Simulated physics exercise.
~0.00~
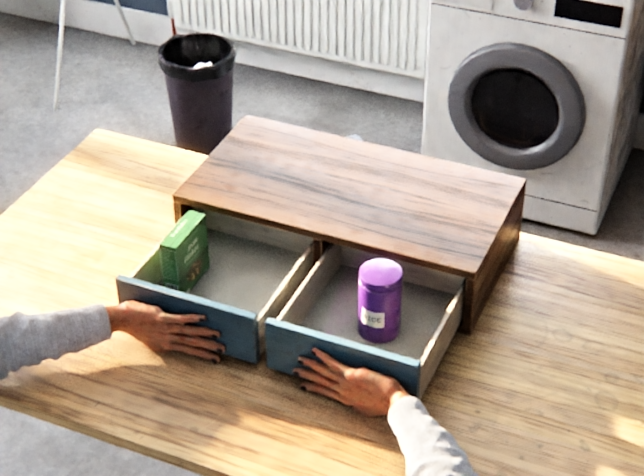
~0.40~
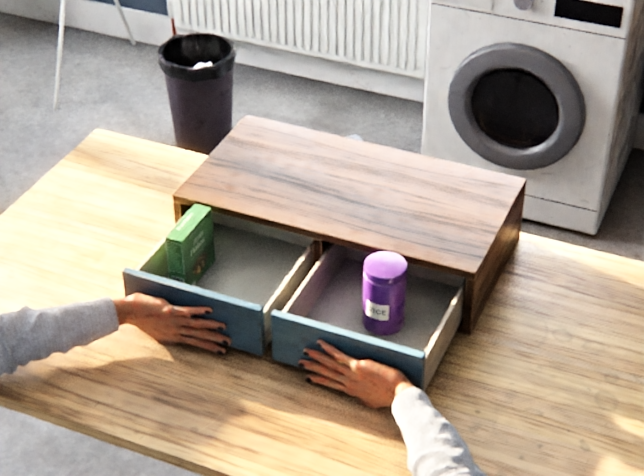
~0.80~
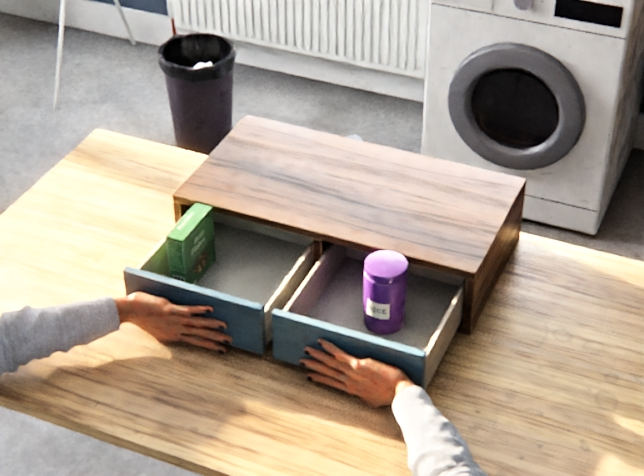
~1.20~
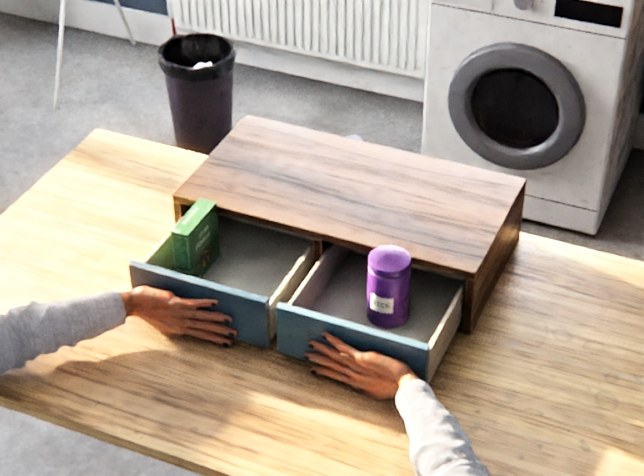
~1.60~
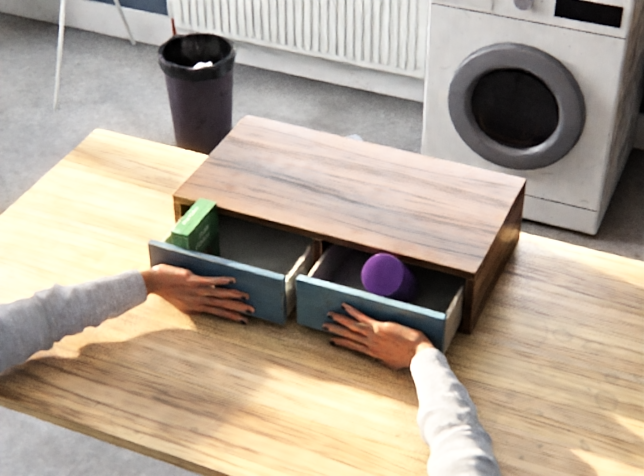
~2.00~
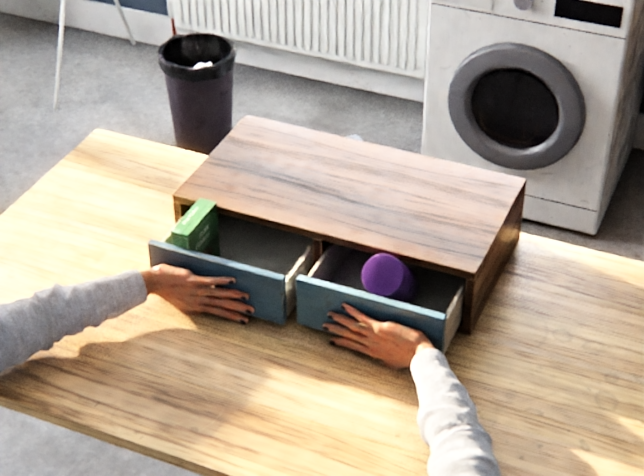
Two hands pushed a pair of blue-fronted drawers partway into a wooden chest on a table, and the purple jar in the right one tipped into a lean while the green packet stayed upright, with both drawers left ajar.
